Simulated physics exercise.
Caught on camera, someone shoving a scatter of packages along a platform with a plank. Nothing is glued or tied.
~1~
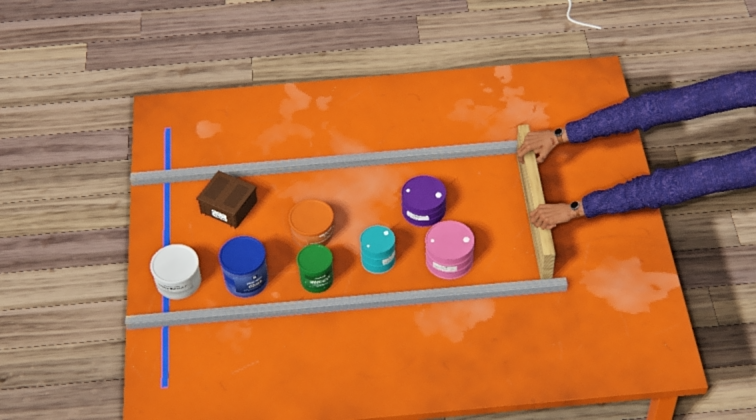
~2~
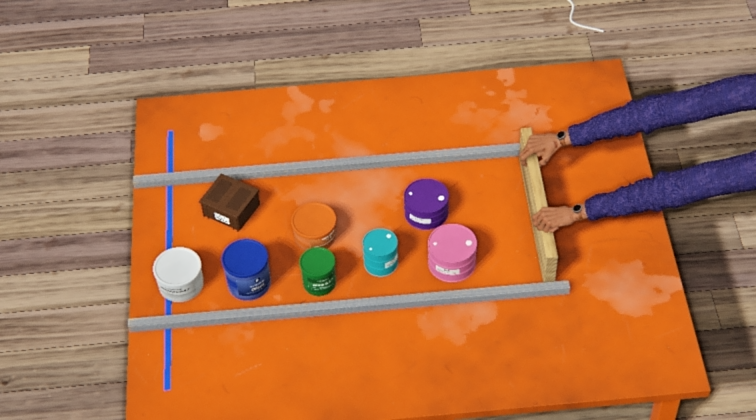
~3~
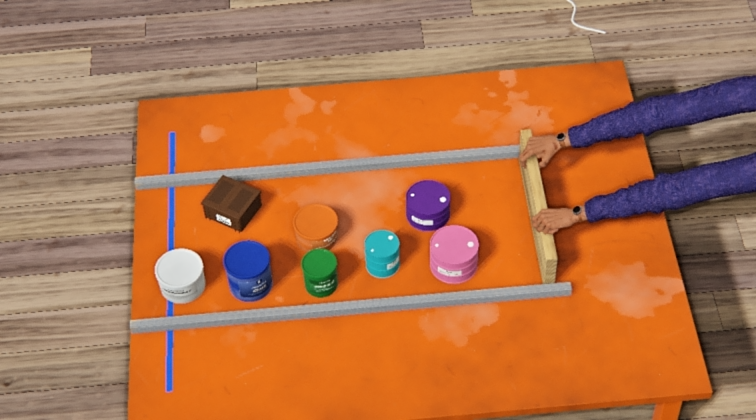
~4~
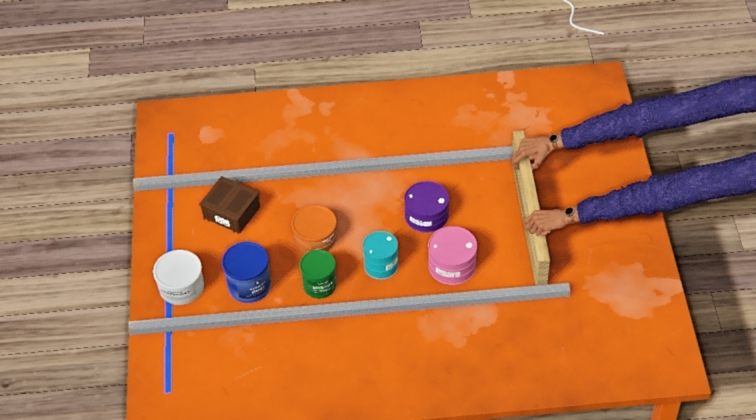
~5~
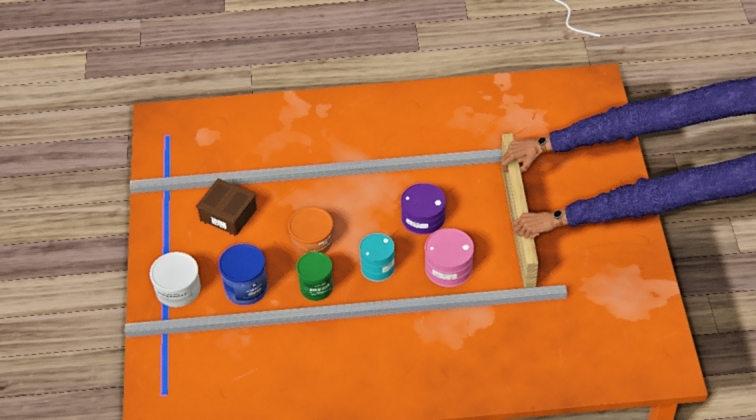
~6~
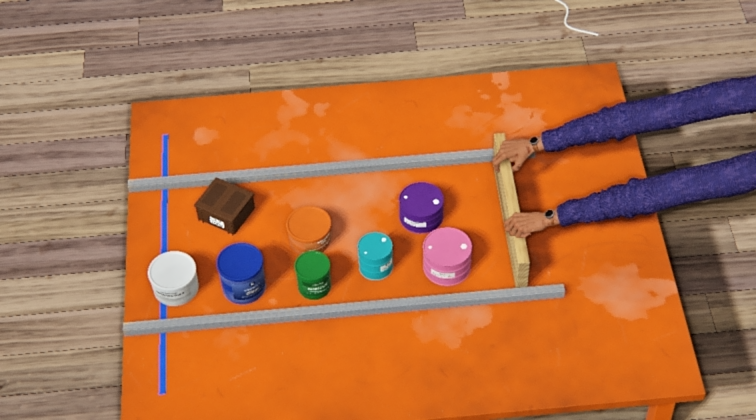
Two hands in purple sleeves held a wooden plank across two gray rails on an orange table, then slid it slightly left toward the colorful tubs and brown box, which stayed in place.
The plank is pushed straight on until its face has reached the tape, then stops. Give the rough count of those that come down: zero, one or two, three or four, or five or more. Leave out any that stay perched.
In the end the number that fall off is five or more.
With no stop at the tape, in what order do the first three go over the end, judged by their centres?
The order is the brown tote, then the white pail, then the orange pail.
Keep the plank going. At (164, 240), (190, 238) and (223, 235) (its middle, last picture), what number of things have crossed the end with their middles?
In that order 5, 3 and 1.
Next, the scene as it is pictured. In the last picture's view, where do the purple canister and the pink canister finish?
Near (141, 220) and (138, 270).
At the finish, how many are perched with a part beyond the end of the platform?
2 of them.
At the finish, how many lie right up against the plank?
The number is 3.
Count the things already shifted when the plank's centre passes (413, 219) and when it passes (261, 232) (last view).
At the one place 3, at the other 8.
A little later, none off yet; white pail at rest near (174, 279); brown tote at rest near (225, 207); blue pail at rest near (242, 274).
Next, none off yet; white pail at rest near (174, 279); brown tote shifted a little near (216, 204); blue pail shifted a little near (221, 276).
Later still, none off yet; white pail shifted about its own width near (125, 268); brown tote shifted well along near (126, 204); blue pail shifted well along near (152, 291).
When it is over, the number that fall off is five or more; down, turquoise canister, orange pail, blue pail, brown tote and white pail.
